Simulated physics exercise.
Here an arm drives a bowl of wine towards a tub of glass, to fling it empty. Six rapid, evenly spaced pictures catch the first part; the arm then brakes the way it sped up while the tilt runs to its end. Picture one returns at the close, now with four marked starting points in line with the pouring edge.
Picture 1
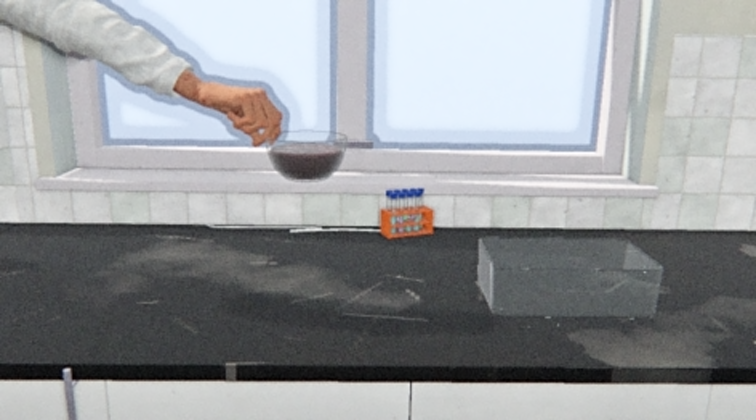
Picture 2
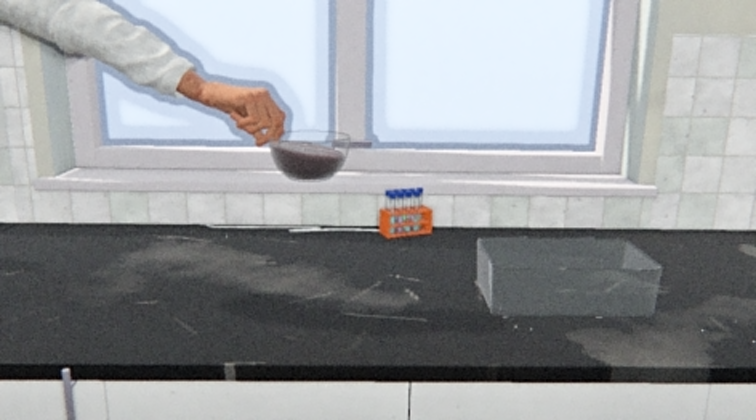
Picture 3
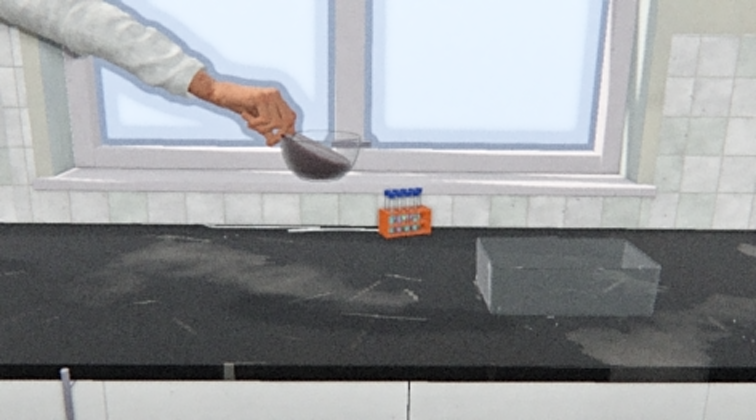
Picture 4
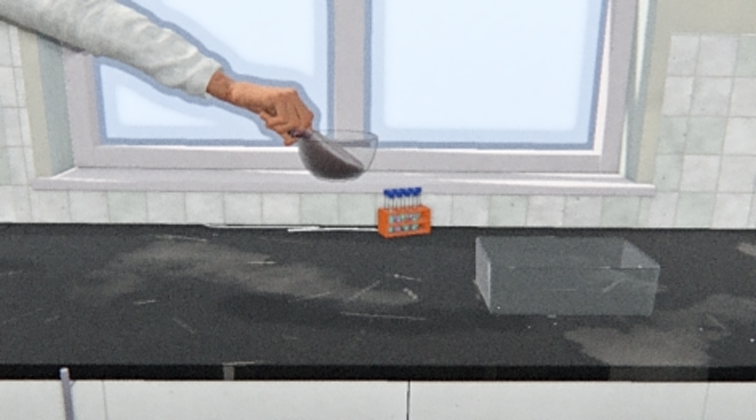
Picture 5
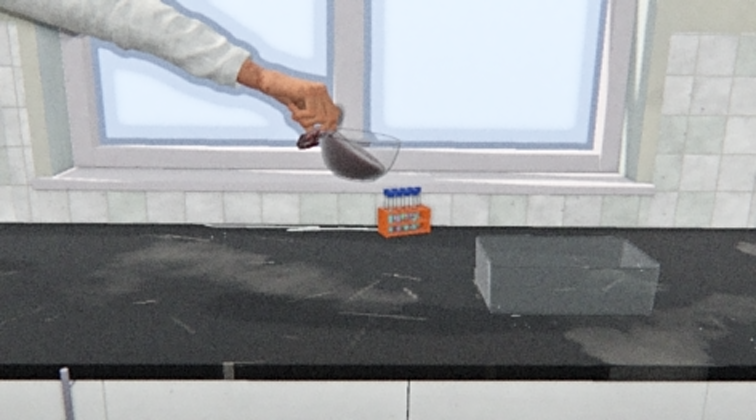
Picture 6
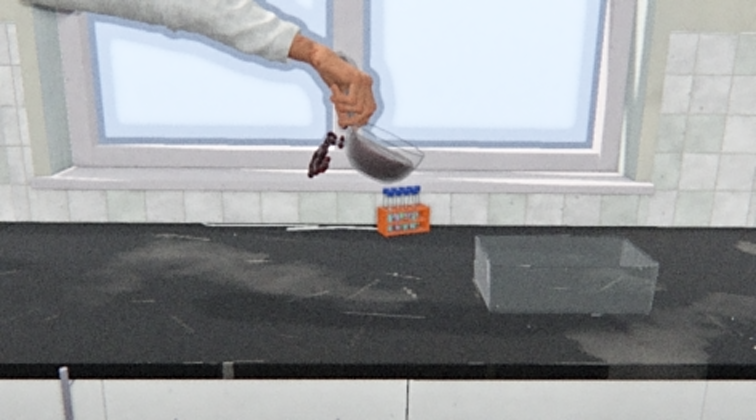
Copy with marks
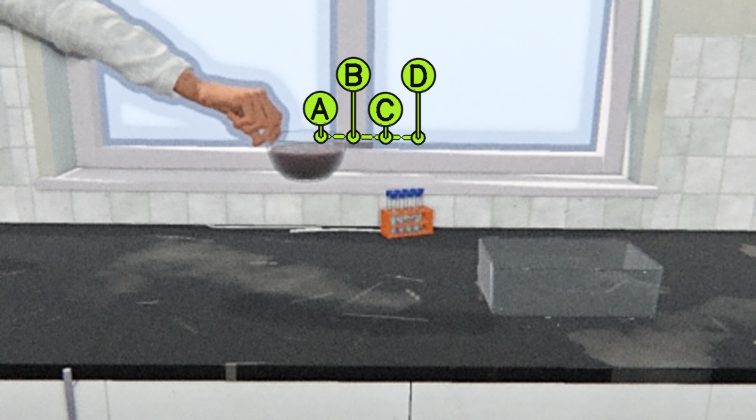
Glass bowl of dark wine being carried right by a hand and tilting above a counter, dark liquid slopping over its left side.
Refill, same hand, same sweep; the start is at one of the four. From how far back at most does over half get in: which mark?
A will do.
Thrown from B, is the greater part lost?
No.
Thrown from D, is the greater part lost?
No, not at all.
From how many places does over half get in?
All of them.
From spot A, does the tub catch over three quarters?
No, less.
On the marked copy, A at (320, 136); B at (353, 136); C at (385, 137); D at (418, 137).
If A is chosen, about 64 % lands in the tub, 25 % falls short and 11 % goes beside or beyond.
If B is chosen, about 72 % lands in the tub, 14 % falls short and 14 % goes beside or beyond.
If C is chosen, about 70 % lands in the tub, 13 % falls short and 17 % goes beside or beyond.
If D is chosen, about 81 % lands in the tub, 16 % falls short and 3 % goes beside or beyond.
